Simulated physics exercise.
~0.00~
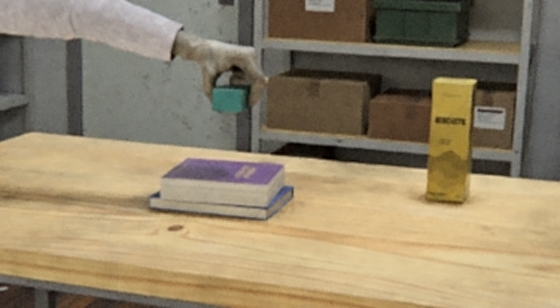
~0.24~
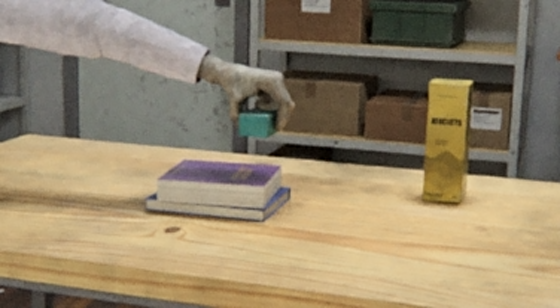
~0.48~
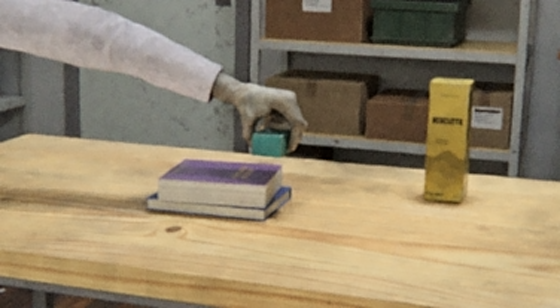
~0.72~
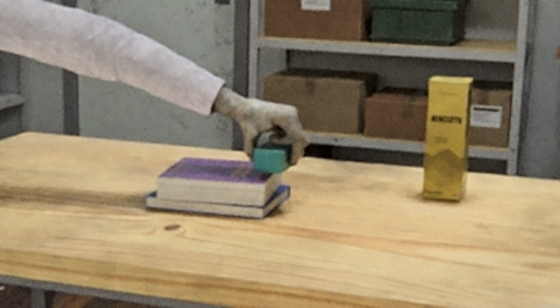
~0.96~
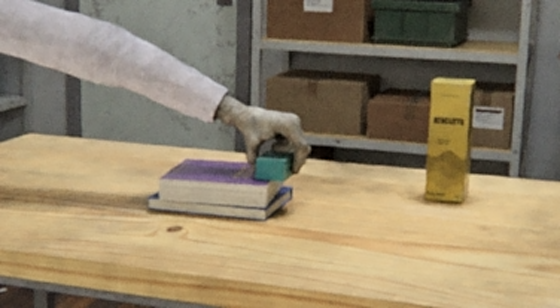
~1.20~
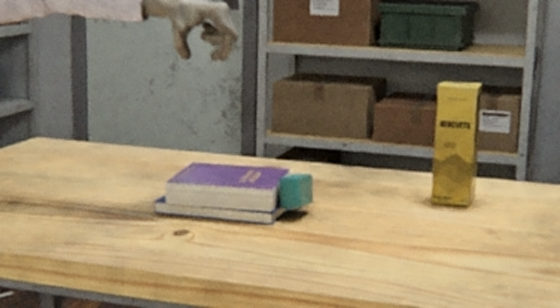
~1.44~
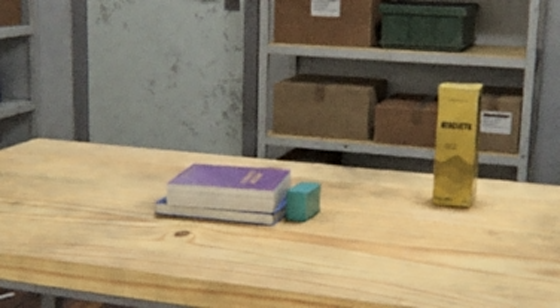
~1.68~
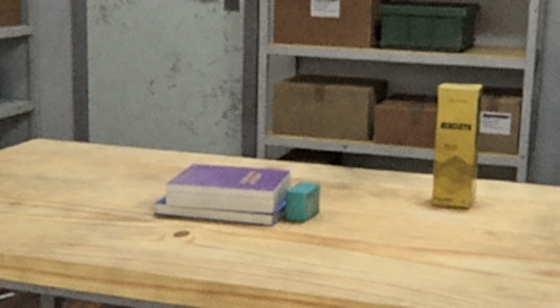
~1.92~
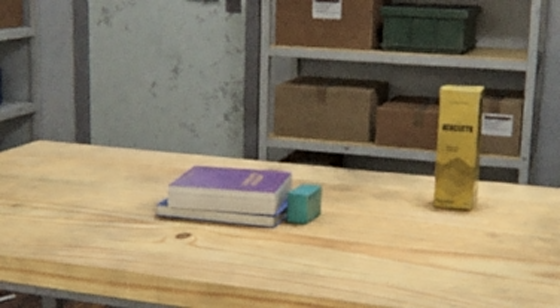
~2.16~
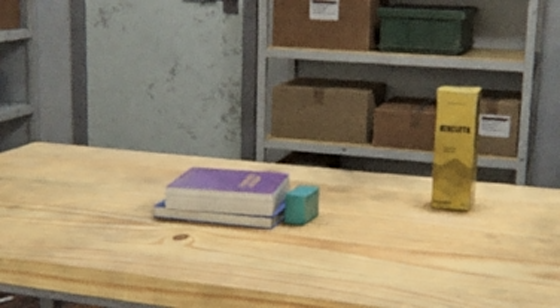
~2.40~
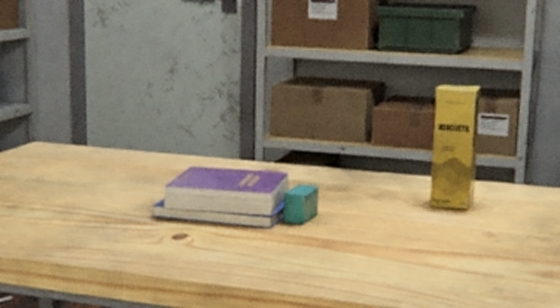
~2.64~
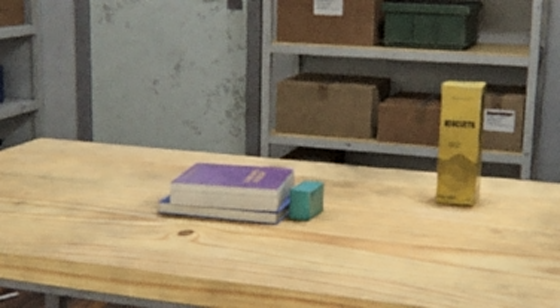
On a wooden table in front of storage shelves, a gloved hand lowers a turquoise block onto the right edge of two stacked books and lets go. The block tips off and comes to rest on the tabletop beside the books, which stay in place near a yellow carton.
